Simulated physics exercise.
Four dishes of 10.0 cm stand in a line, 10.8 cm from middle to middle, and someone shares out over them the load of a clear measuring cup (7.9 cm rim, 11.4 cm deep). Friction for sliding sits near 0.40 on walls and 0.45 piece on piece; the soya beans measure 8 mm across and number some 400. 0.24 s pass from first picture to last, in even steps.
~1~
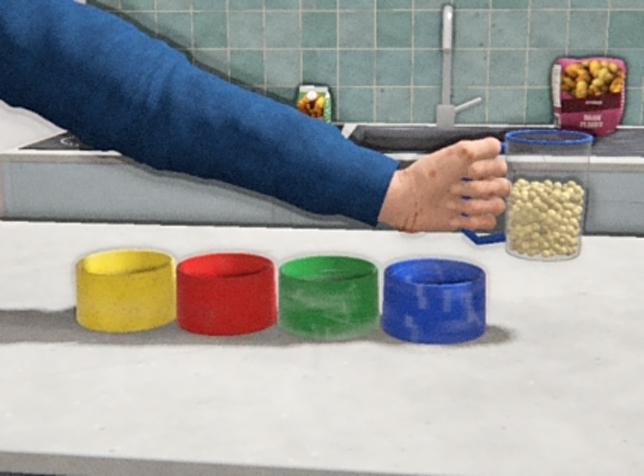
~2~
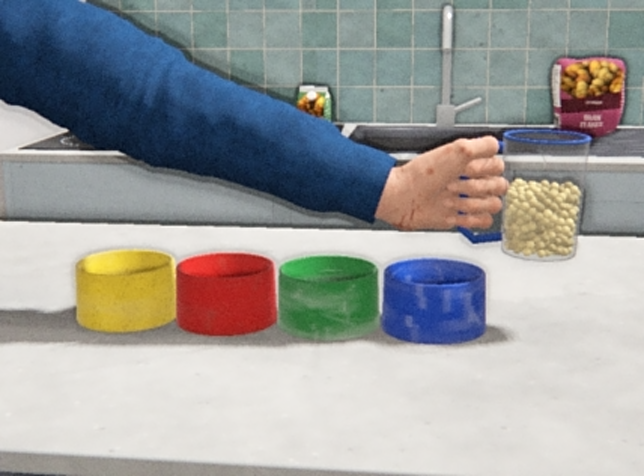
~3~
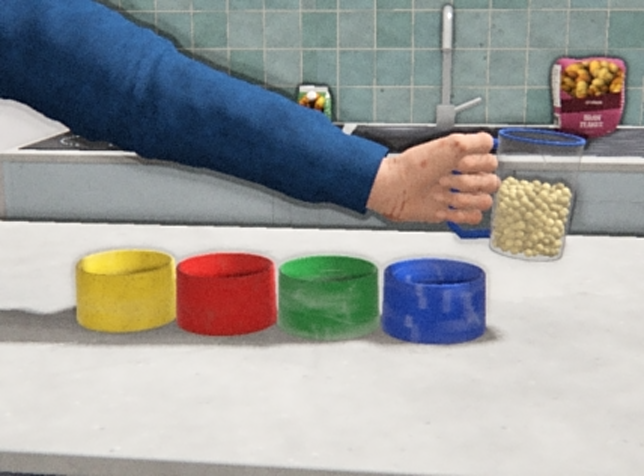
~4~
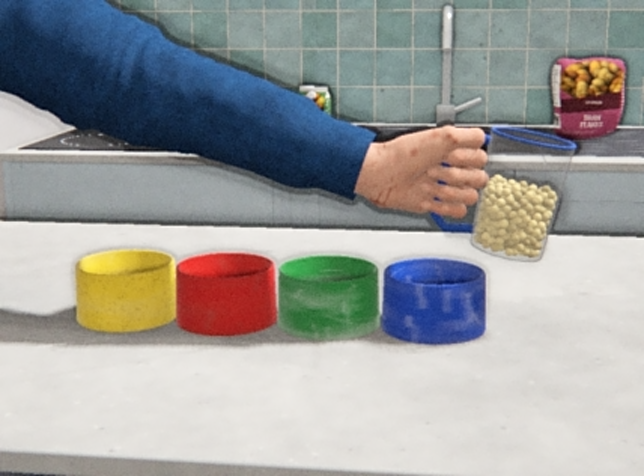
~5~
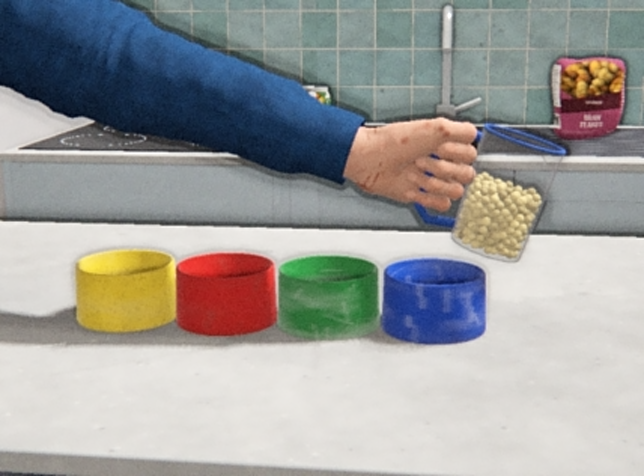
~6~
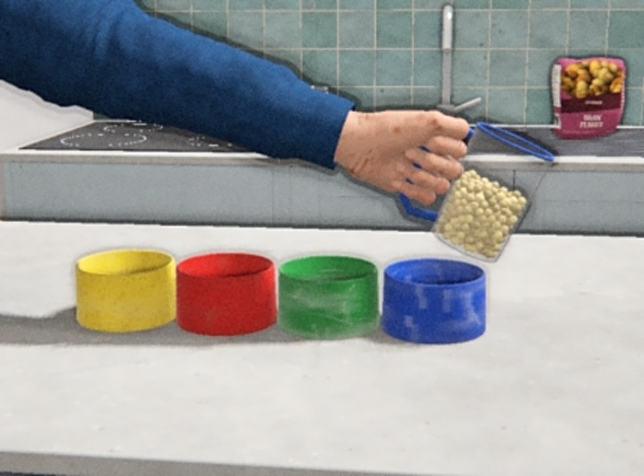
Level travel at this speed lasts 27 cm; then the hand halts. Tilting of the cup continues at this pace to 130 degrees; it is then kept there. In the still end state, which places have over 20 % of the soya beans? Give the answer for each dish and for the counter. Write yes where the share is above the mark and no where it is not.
Red dish: No, blue dish: No, green dish: Yes, yellow dish: No, counter: No.
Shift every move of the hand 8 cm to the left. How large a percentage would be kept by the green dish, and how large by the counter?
Then the green dish would get 0 and the counter 0.
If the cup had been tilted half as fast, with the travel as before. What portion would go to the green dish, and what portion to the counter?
The green dish 100, the counter 0.
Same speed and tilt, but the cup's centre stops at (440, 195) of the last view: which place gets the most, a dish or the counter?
The biggest share ends at counter.
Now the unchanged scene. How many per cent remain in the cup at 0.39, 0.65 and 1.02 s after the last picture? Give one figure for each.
At the three moments: 100, 95 and 10 percent.
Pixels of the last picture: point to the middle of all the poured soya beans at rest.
Centre at rest: Approx. (334, 300) px.
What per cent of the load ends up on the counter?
Estimate: Near 0 per cent.
Then, 0.39 s after the last picture, tilt 75 degrees; cup holds 100 %.
Then, 0.65 s after the last picture, tilt 109 degrees; cup holds 95 %, green 5 %.
Then, 1.02 s after the last picture, tilt 130 degrees; cup holds 10 %, green 90 %.
In the end, red 0 %, blue 0 %, green 100 %, yellow 0 %, counter 0 %.
